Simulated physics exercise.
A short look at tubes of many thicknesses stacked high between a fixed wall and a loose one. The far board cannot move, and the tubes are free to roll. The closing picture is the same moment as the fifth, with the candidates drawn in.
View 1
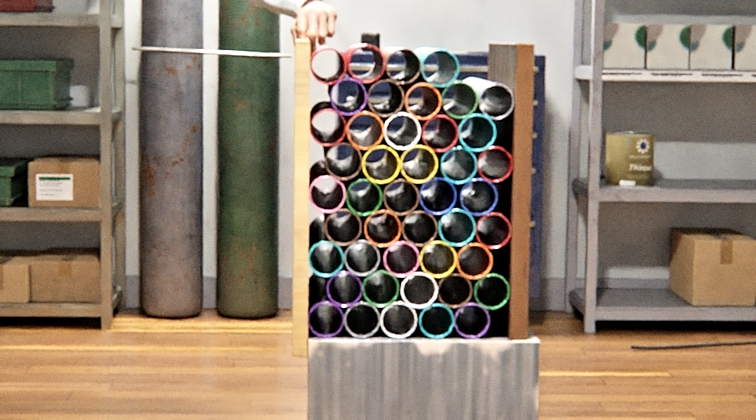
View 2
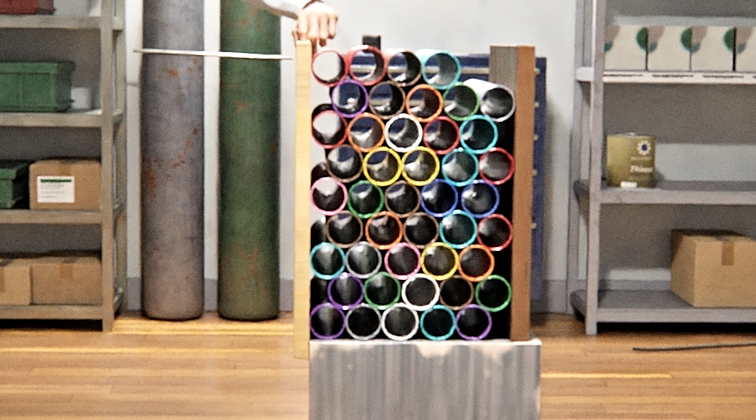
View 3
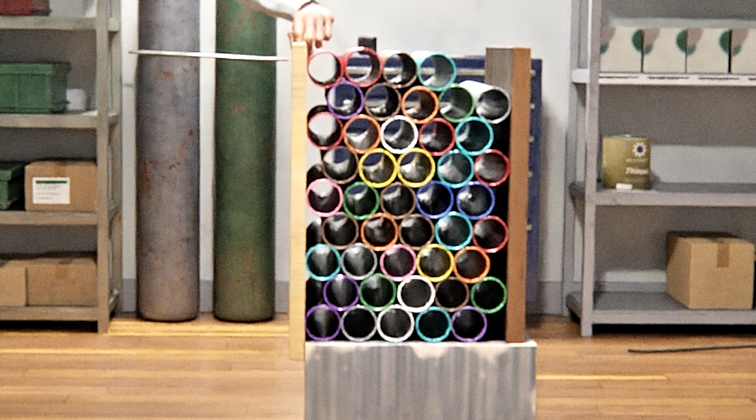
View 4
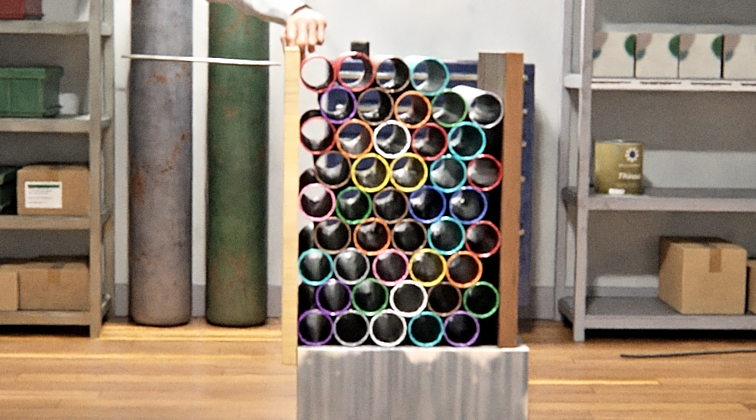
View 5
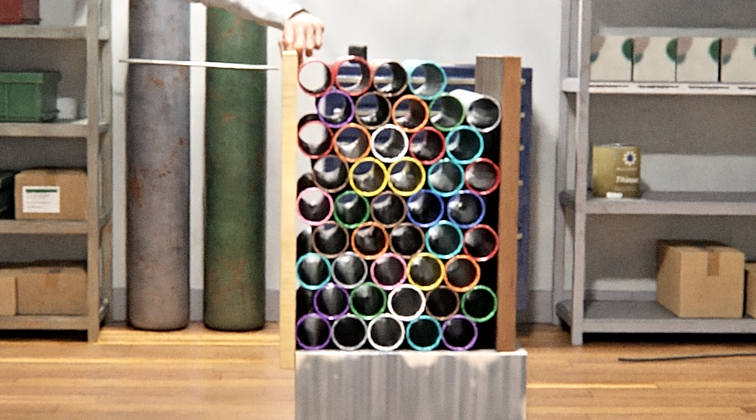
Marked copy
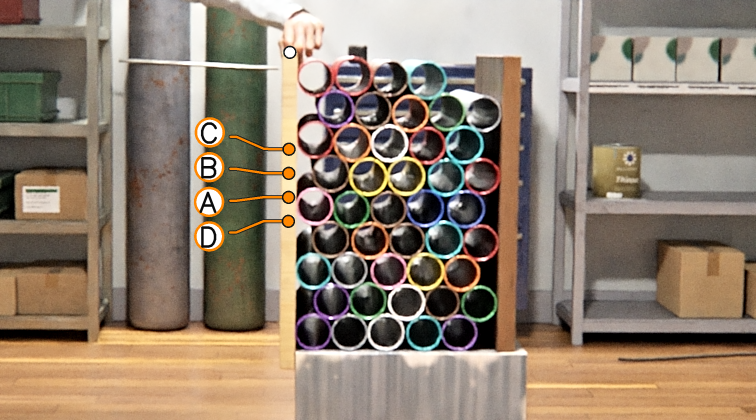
Nothing in the stack of dark tubes with colourful rims visibly shifts as a hand rests on top of the wooden board at its left side. The view drifts slightly, first one way and then the other, while the tubes, boards and shelves keep their places.
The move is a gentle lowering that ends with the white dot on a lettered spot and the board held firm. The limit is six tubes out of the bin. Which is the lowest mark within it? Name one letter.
At most to D.
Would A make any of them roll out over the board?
At A: Yes.
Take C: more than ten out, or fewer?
It loses fewer than ten.
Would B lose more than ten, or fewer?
It loses fewer than ten.
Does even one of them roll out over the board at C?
At C: Yes.
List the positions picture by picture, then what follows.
In the first picture, a red tube (328, 128); an orange tube (423, 101); a turquoise tube (440, 68).
In the second picture, a turquoise tube (441, 70); side board (303, 187).
In the third picture, a purple tube (323, 323); a white tube (416, 293).
In the fourth picture, a turquoise tube (315, 267); an orange tube (372, 237).
In the fifth picture, a pink tube (315, 207); a yellow tube (406, 176); a red tube (315, 140).
On the copy, A at (288, 197); B at (289, 173); C at (289, 149); D at (288, 222); the white dot at (290, 52).
On D. First, top of the board (297, 125).
Then, top of the board (296, 203).
Finally, top of the board (296, 221), four out over the board.
By contrast, A four out over the board; B four out over the board; C one out over the board.
